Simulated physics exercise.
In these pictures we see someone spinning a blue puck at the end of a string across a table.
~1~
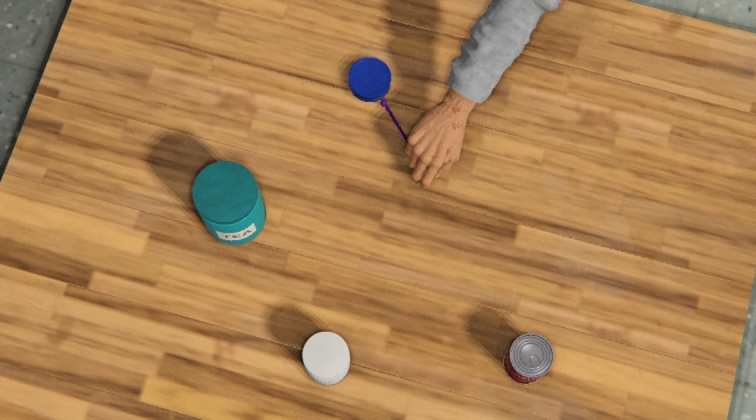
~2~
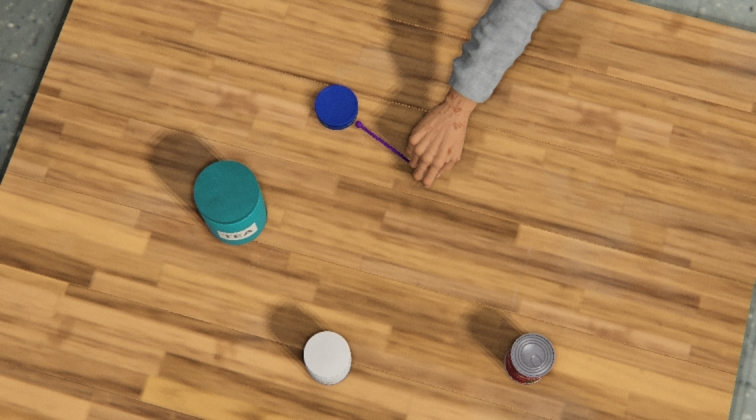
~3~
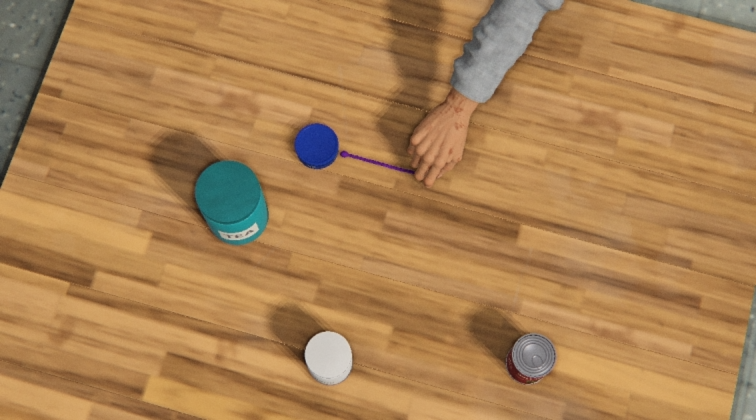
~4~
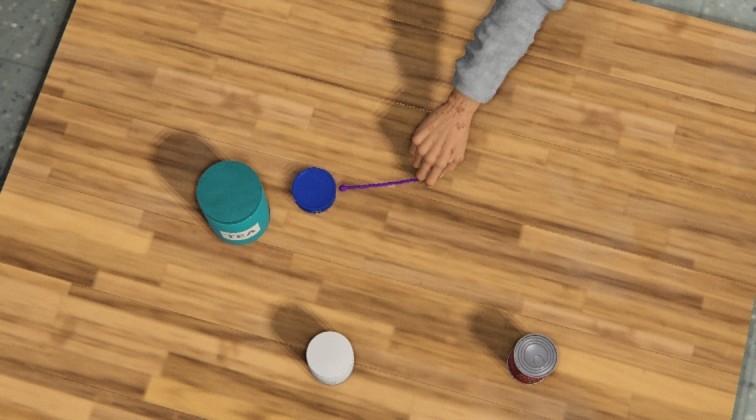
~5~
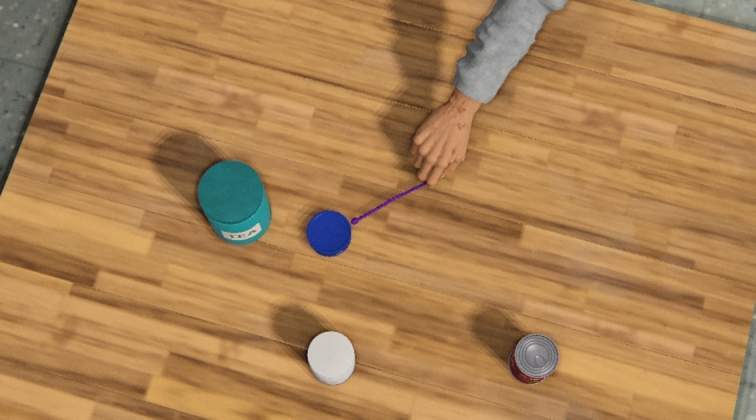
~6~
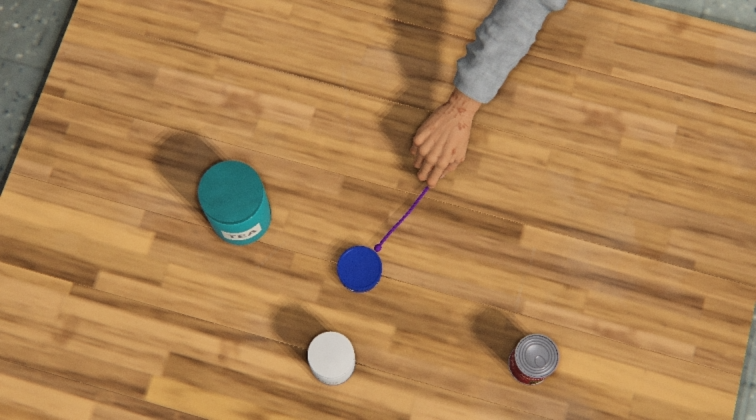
A hand in a grey sleeve swung a blue puck on a purple string anticlockwise across a wooden table, past a turquoise canister and round towards a white jar, while a red tin sat still.
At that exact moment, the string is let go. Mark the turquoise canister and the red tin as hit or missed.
Marks: Turquoise canister: Missed; red tin: Hit.
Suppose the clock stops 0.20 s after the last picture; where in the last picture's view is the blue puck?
It has reached (492, 350) by then.
Then, 0.08 s after the last picture, puck near (439, 317).
Then, 0.20 s after the last picture, puck near (492, 350); red tin pushed aside.
At rest, puck near (491, 349); red tin pushed aside. The turquoise canister remains clear and the red tin takes the knock.
